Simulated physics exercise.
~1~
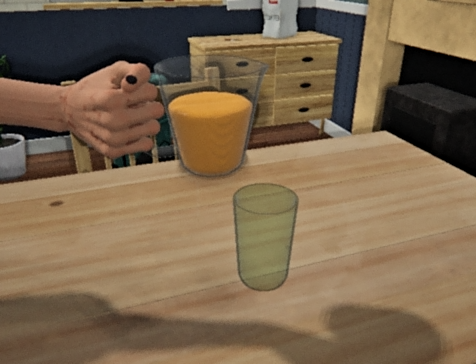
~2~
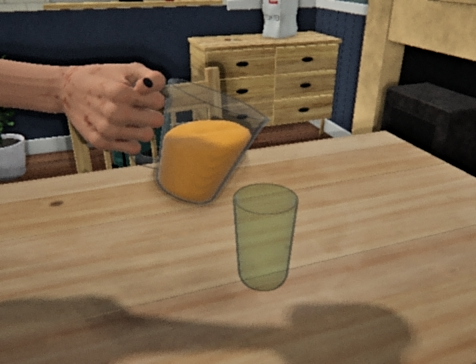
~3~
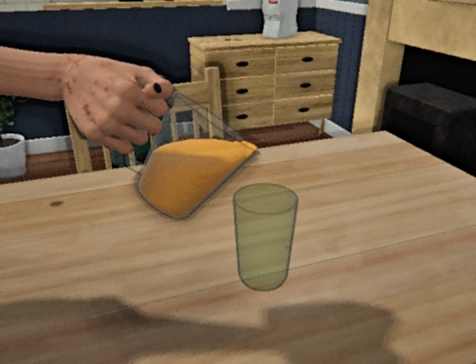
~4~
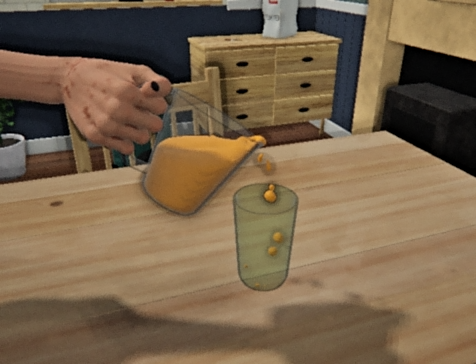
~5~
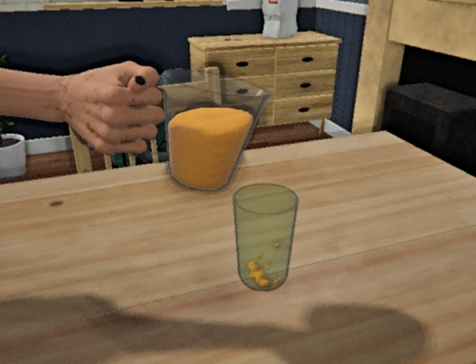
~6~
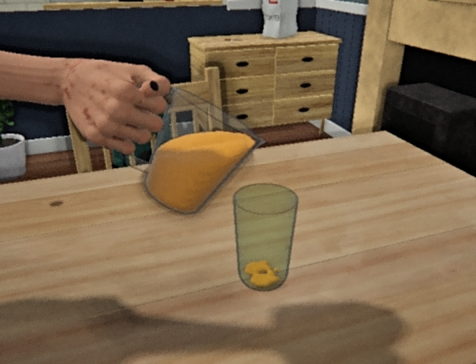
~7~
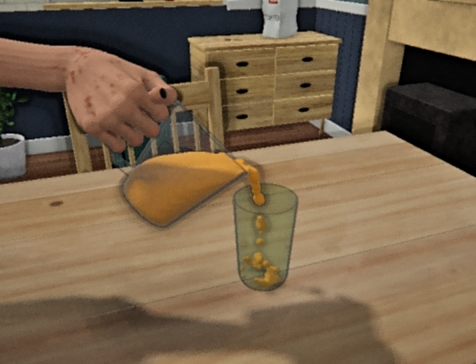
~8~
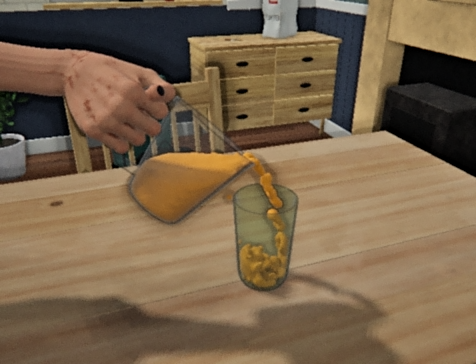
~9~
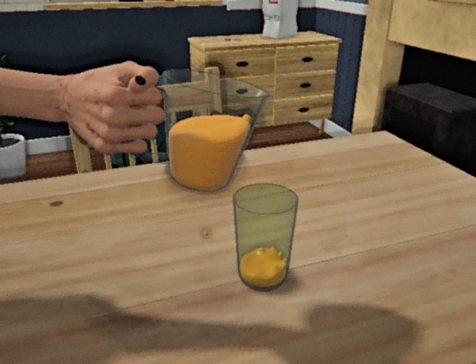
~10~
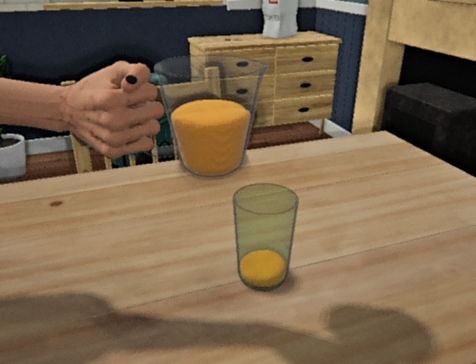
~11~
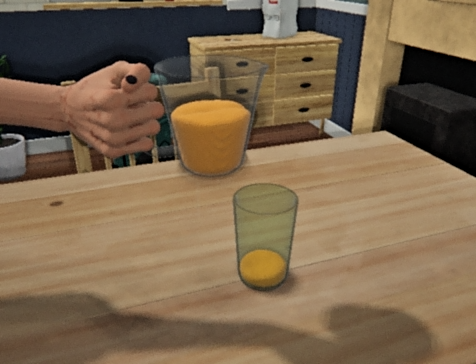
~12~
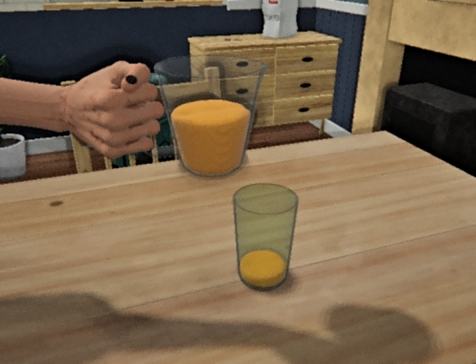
A hand tips a jug of orange juice twice, leaving a little in the glass.
